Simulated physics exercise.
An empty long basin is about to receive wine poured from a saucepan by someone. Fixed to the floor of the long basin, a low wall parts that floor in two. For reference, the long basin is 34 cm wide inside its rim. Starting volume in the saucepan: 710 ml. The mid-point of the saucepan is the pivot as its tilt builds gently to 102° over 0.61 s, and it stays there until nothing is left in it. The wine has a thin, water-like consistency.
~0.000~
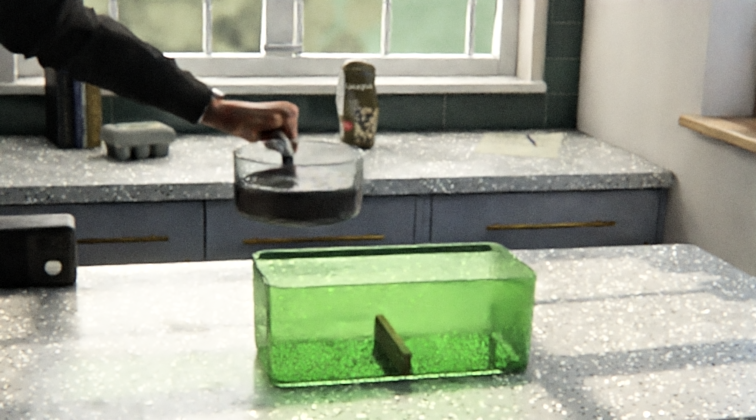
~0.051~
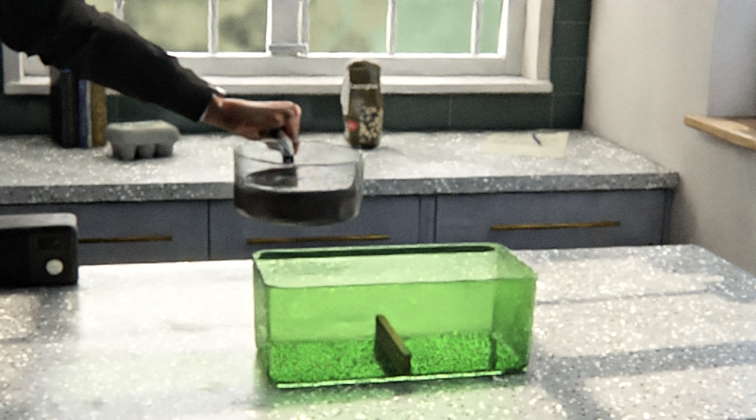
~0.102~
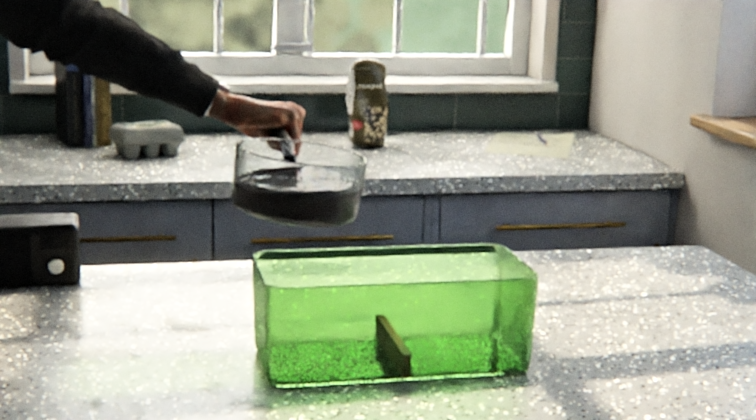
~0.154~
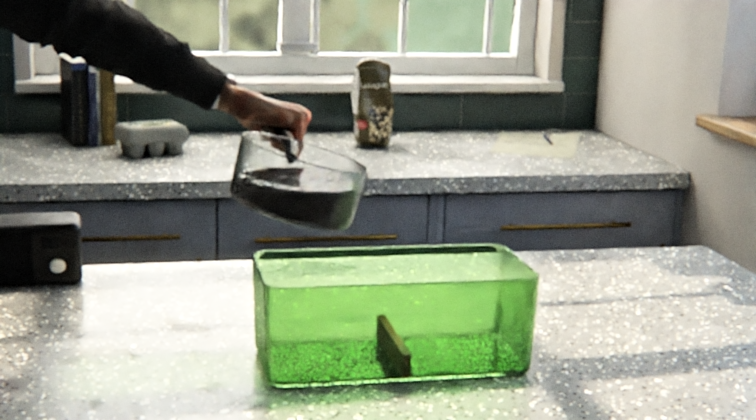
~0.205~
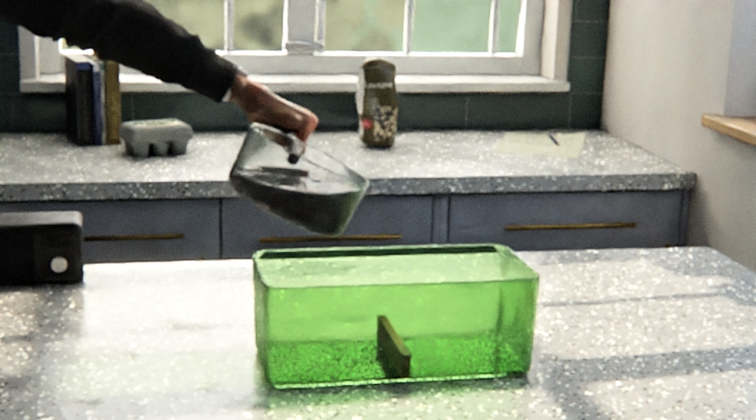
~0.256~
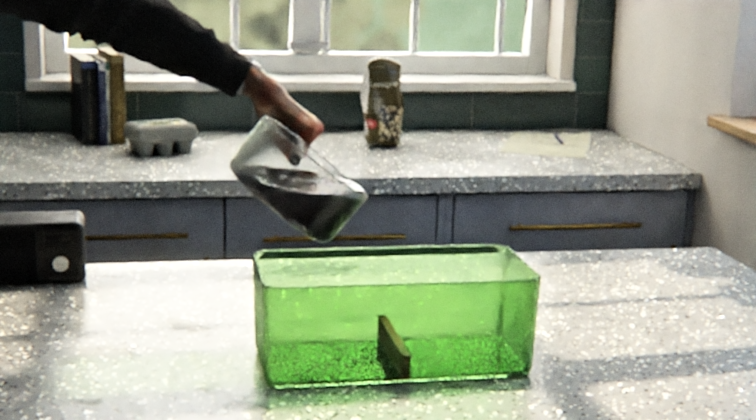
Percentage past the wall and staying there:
36 percent.
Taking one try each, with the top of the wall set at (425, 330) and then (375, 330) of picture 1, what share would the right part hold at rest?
The first try gives 15 percent and the second 55 percent.
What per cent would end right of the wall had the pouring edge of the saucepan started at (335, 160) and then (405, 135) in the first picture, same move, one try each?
The first try gives 20 percent and the second 80 percent.
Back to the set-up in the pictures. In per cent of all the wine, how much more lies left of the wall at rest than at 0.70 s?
Difference: Approx. 9 %.
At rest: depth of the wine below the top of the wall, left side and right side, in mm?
It's around 14 mm on the left side and around 22 mm on the right side.
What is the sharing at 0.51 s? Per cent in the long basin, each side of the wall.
I'd say some 26 in a hundred on the left and 18 on the right.
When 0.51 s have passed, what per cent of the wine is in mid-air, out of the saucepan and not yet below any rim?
I'd say close to 30 per cent.
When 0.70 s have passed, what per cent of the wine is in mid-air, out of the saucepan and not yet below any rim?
Around 4 percent of it is airborne.
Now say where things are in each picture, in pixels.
It leans 0°; its right rim is at (362, 153); the wine meets the walls at (236, 181) and (357, 179); the long basin's rim runs from (260, 271) to (518, 260); the wall's top is at (392, 333), in the first picture.
It leans 2°; its right rim is at (363, 155); the wine meets the walls at (236, 180) and (357, 179), in the second picture.
It leans 7°; its right rim is at (364, 160); the wine meets the walls at (235, 179) and (358, 180), in the third picture.
It leans 15°; its right rim is at (366, 170); the wine meets the walls at (234, 177) and (359, 182), in the fourth picture.
It leans 26°; its right rim is at (367, 182); the wine meets the walls at (232, 172) and (361, 184), in the fifth picture.
It leans 38°; its right rim is at (364, 197); the wine meets the walls at (233, 167) and (358, 186); 1 per cent is over the edge, in the sixth picture.
After 0.51 s the tilt is 96° and 26 per cent is still to pour, 27 is left of the wall and 17 right of it.
After 0.70 s the tilt is 102° and 8 per cent is still to pour, 54 is left of the wall and 34 right of it.
After 0.90 s the tilt is 102° and 1 per cent is still to pour, 61 is left of the wall and 35 right of it.
After 1.11 s the tilt is 102° and 0 per cent is still to pour, 62 is left of the wall and 36 right of it.
In the end 63 per cent lies left of the wall, 36 right of it and 1 outside.
